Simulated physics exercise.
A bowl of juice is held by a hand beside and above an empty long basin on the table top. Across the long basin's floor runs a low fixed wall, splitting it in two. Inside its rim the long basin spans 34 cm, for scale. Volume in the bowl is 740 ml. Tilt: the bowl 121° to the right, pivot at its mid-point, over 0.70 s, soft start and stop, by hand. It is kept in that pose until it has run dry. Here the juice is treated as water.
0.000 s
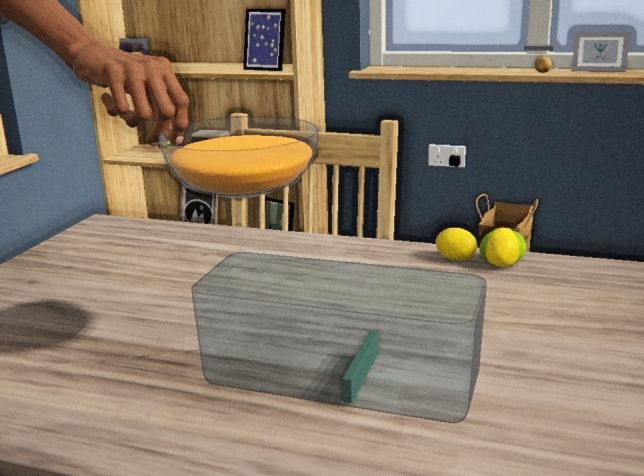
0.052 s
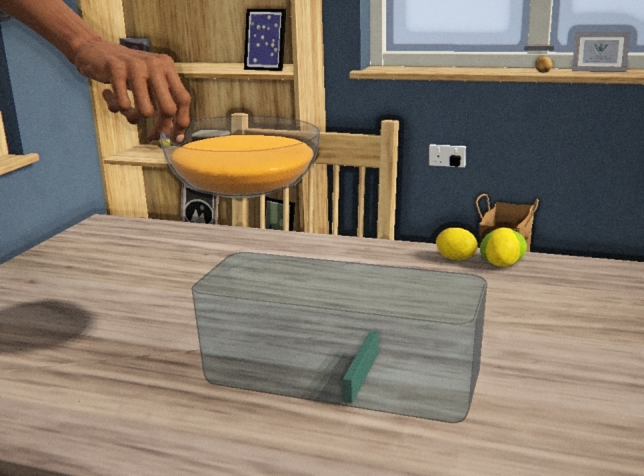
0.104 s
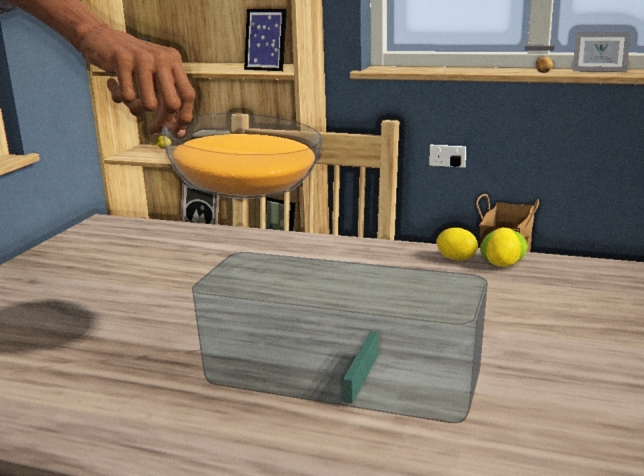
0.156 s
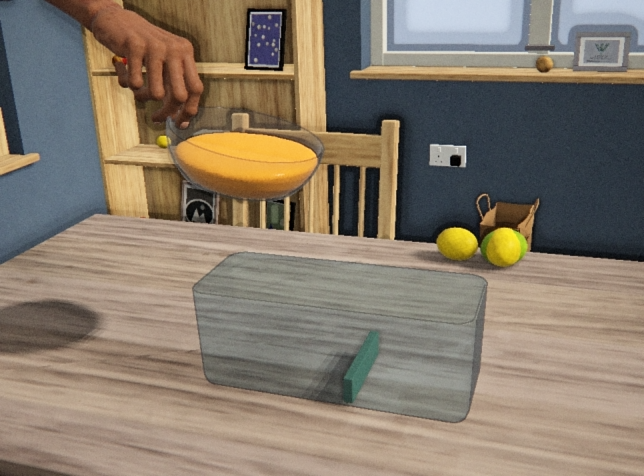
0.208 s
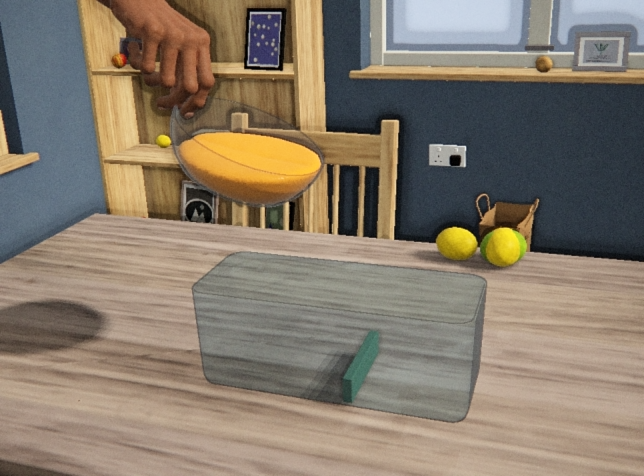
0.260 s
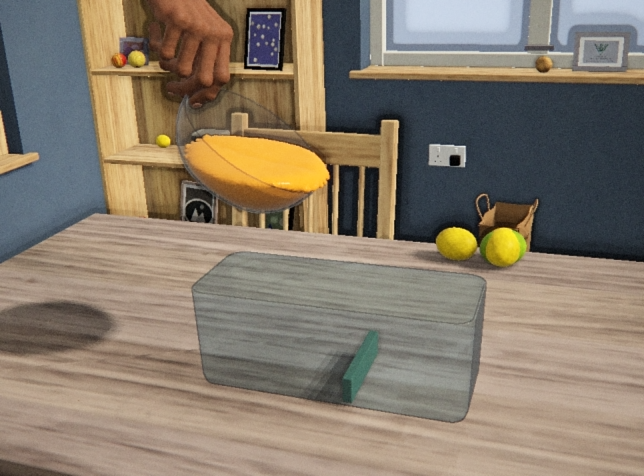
A hand tilting a clear bowl of orange liquid to the right above a wooden table with an empty see-through basin.
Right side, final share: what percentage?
40 per cent.
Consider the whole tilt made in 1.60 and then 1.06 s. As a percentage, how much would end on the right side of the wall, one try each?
Result: 55 per cent, then 50 per cent.
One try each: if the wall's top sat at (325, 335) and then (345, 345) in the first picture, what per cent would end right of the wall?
Roughly 75 per cent, then 50 per cent.
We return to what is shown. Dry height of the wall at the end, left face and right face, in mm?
About 16 mm left, about 16 mm right.
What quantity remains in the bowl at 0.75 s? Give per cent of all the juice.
Around 0 percent of it.
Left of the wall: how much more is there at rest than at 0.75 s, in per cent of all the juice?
Roughly 7 per cent.
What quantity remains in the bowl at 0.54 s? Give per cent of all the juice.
About 2 per cent.
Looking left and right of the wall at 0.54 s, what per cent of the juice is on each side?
About 38 left, about 38 right.
By 0.54 s the tilt is 106° and 2 per cent is still to pour, 39 is left of the wall and 39 right of it.
By 0.75 s the tilt is 121° and 0 per cent is still to pour, 47 is left of the wall and 37 right of it.
By 0.96 s the tilt is 121° and 0 per cent is still to pour, 51 is left of the wall and 42 right of it.
By 1.20 s the tilt is 121° and 0 per cent is still to pour, 53 is left of the wall and 40 right of it.
At rest 53 per cent lies left of the wall, 40 right of it and 6 outside.
